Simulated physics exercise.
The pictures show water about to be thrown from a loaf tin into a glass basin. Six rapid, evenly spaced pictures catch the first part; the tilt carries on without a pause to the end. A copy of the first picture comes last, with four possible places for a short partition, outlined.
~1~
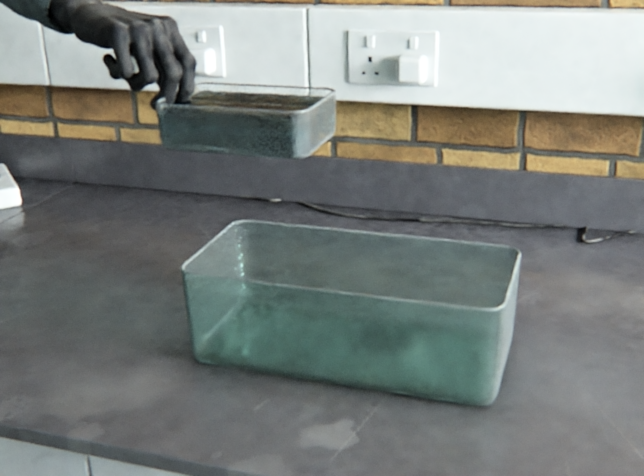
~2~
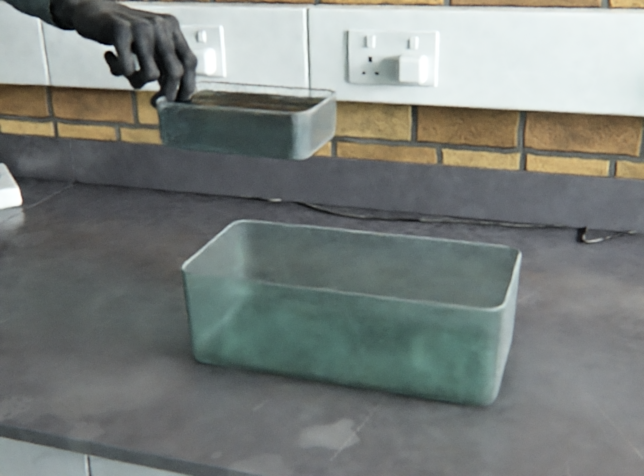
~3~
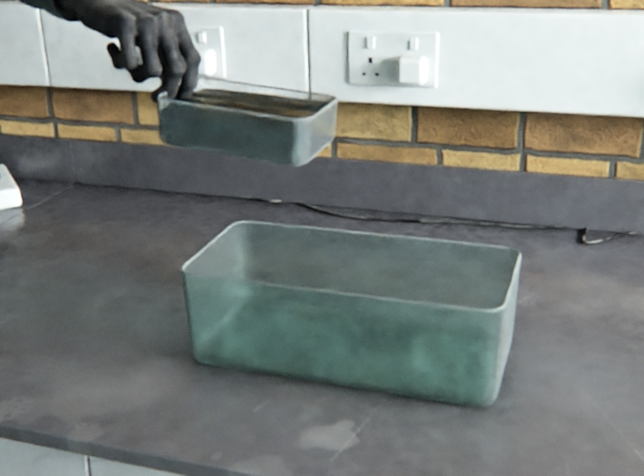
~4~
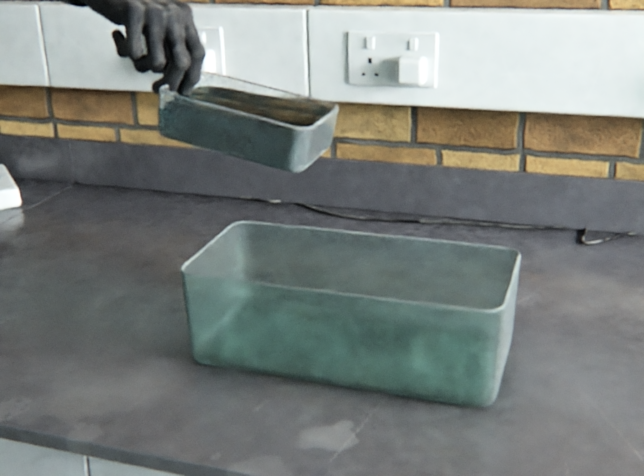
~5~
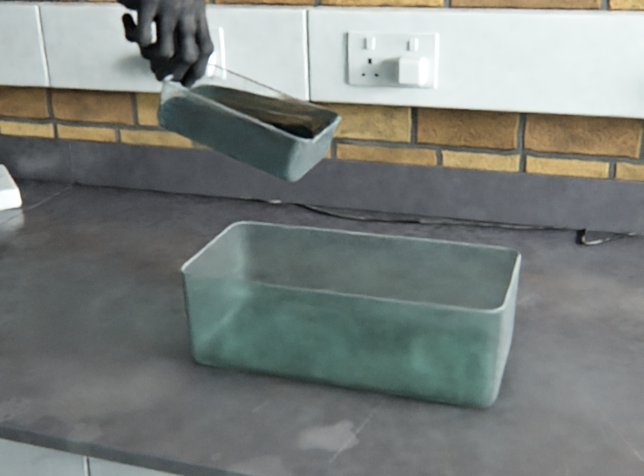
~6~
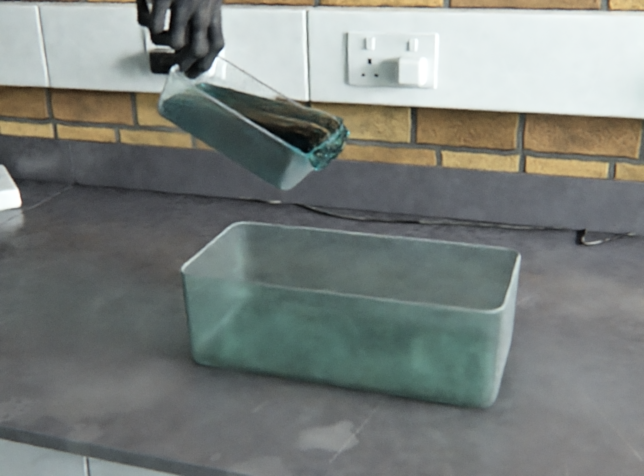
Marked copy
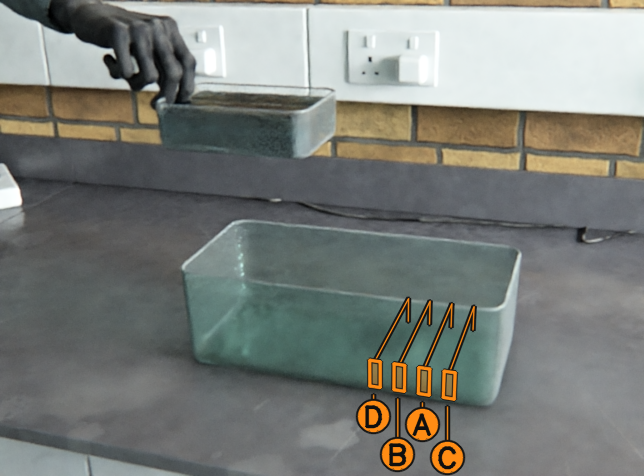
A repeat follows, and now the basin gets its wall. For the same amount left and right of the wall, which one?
It is D.
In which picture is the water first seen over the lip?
In picture 5.
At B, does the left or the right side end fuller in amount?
The left one.
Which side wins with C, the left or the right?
The left one.
On the marked copy, A at (422, 402); B at (397, 398); C at (447, 406); D at (373, 394).
With A, about 78 % ends left of the wall and 13 % right of it; 9 % is lost outside.
With B, about 79 % ends left of the wall and 13 % right of it; 9 % is lost outside.
With C, about 78 % ends left of the wall and 13 % right of it; 9 % is lost outside.
With D, about 49 % ends left of the wall and 44 % right of it; 7 % is lost outside.
